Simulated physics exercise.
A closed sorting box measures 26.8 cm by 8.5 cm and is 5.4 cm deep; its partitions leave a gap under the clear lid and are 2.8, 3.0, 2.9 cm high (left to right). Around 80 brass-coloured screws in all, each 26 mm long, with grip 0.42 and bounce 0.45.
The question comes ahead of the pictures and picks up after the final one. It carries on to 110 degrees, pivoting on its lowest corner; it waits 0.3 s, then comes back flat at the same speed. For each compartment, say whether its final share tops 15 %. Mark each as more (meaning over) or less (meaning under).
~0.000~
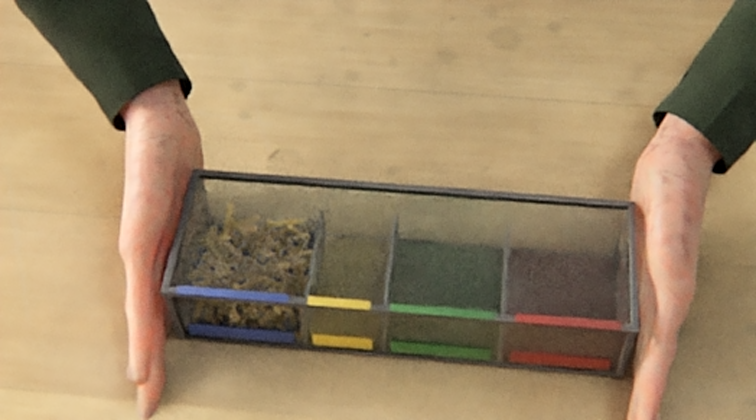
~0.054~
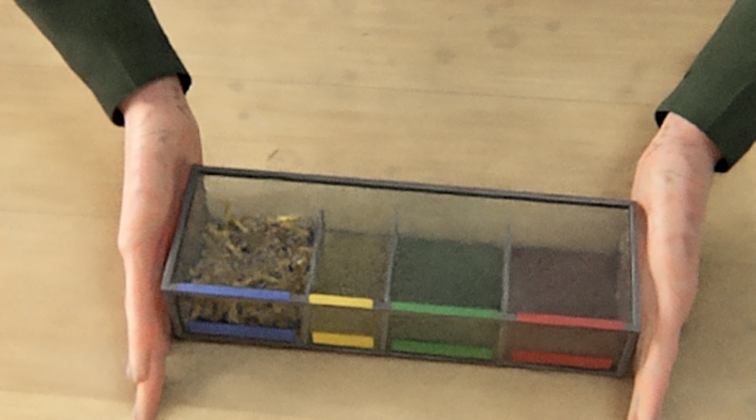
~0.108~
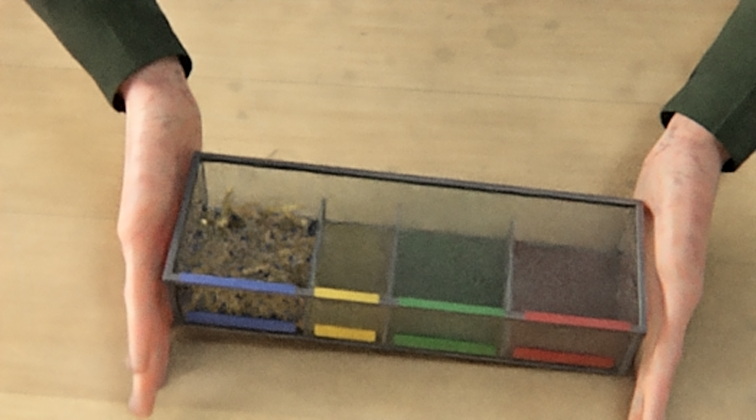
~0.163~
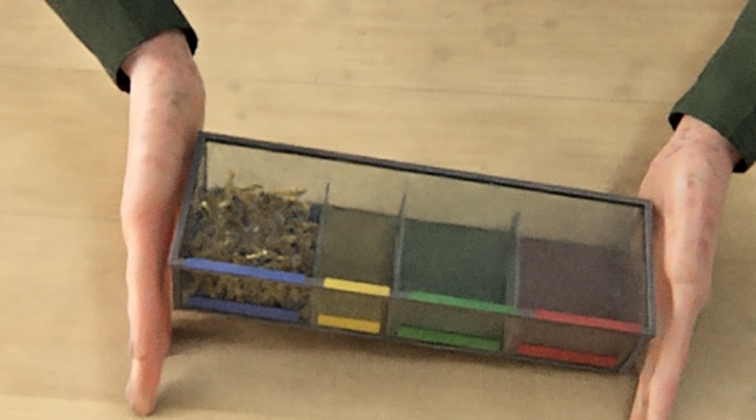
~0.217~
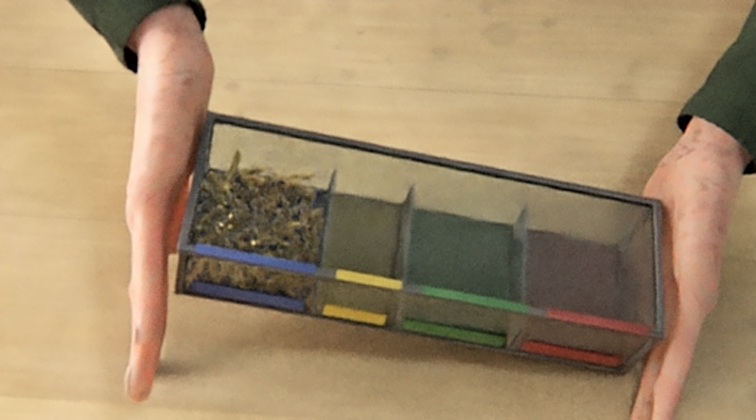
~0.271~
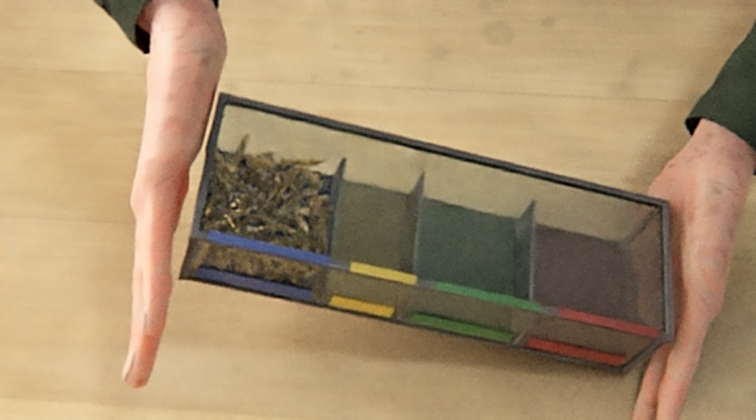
Red - more; blue - less; green - less; yellow - less.
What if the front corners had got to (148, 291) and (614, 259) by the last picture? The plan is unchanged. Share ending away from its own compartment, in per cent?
I'd say close to 0 in a hundred.
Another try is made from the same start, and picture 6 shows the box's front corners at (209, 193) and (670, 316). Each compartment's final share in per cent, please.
Red 100 %; blue 0 %; green 0 %; yellow 0 %.
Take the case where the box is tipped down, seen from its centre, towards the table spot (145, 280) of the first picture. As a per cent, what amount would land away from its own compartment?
Something like 0 per cent of the pieces.
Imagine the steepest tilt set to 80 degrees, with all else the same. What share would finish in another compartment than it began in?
I'd estimate around 40 per cent.
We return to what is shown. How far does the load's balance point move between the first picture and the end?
Displacement: Near 20.0 cm.
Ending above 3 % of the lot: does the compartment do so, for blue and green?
Blue: False; green: True.
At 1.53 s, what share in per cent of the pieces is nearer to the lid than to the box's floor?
About 70 %.
After 1.53 s, tilt 110 degrees; red 60 %, blue 5 %, green 30 %, yellow 5 %.
After 2.37 s, tilt 55 degrees; red 90 %, green 10 %.
After 3.22 s, tilt 0 degrees; red 90 %, green 10 %.
At rest (3.5 s), red 90 %, blue 0 %, green 10 %, yellow 0 %.
